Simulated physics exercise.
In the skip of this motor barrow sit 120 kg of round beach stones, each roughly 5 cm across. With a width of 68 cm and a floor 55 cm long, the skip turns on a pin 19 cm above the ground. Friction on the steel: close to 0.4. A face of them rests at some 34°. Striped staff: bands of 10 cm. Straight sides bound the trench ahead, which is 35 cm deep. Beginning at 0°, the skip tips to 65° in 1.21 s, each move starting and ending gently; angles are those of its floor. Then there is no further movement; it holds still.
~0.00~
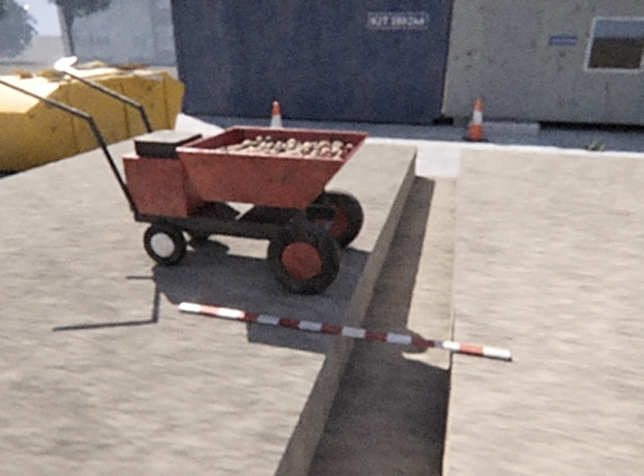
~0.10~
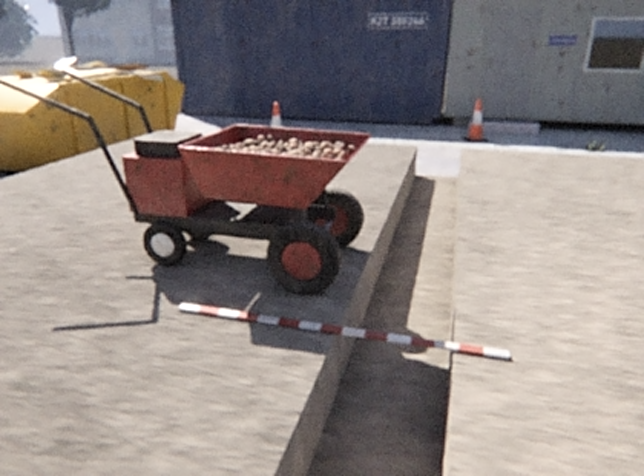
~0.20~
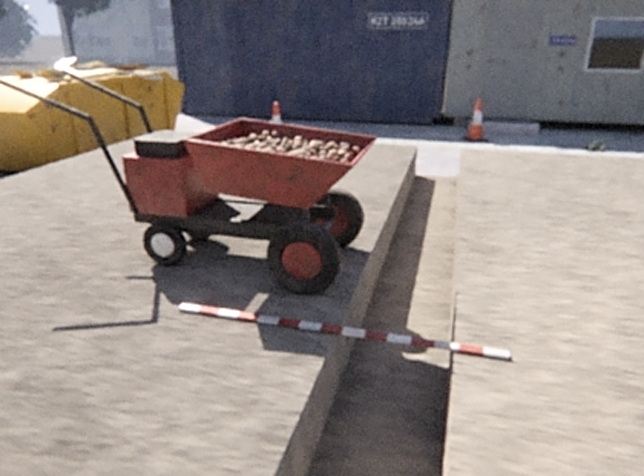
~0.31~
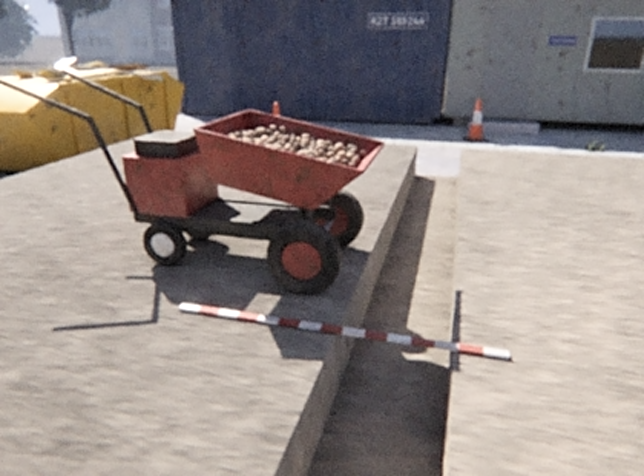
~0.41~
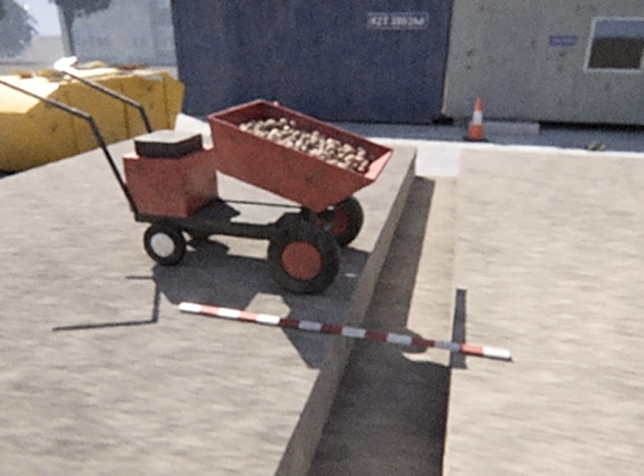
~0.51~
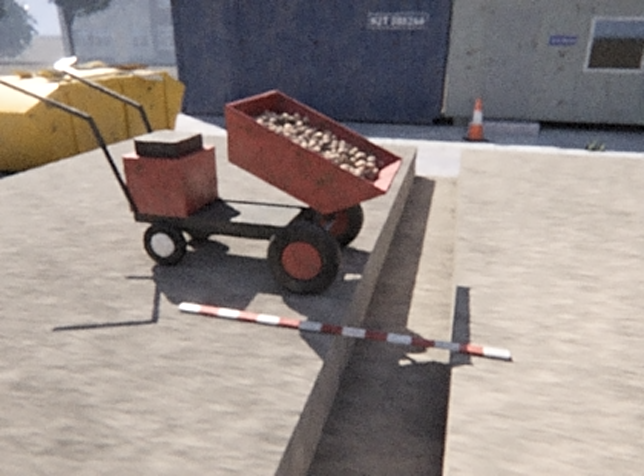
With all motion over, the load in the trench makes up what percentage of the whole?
It makes up about 59 percent of the whole load.
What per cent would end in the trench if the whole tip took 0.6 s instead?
I'd put it at roughly 40 per cent.
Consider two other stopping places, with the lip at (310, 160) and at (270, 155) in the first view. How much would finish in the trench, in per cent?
Around 95% for the first place and 100% for the second.
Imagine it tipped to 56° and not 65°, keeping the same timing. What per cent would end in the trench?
Roughly 55 per cent would end in the trench.
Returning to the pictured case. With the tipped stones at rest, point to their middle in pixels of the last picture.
Roughly at pixel (446, 321).
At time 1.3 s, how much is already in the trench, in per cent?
I'd put it near 25 per cent.
After 0.9 s the floor is at 55°; 100 % in the skip; the foremost stones are at (419, 231).
After 1.3 s the floor is at 65°; 59 % in the skip, 23 % in the trench, 18 % past the trench; the foremost stones are at (508, 297).
After 1.7 s the floor is at 65°; 24 % in the skip, 36 % in the trench, 41 % past the trench; the foremost stones are at (608, 303).
After 3.6 s the floor is at 65°; 0 % in the skip, 59 % in the trench, 41 % past the trench; the foremost stones are past the picture's edge.
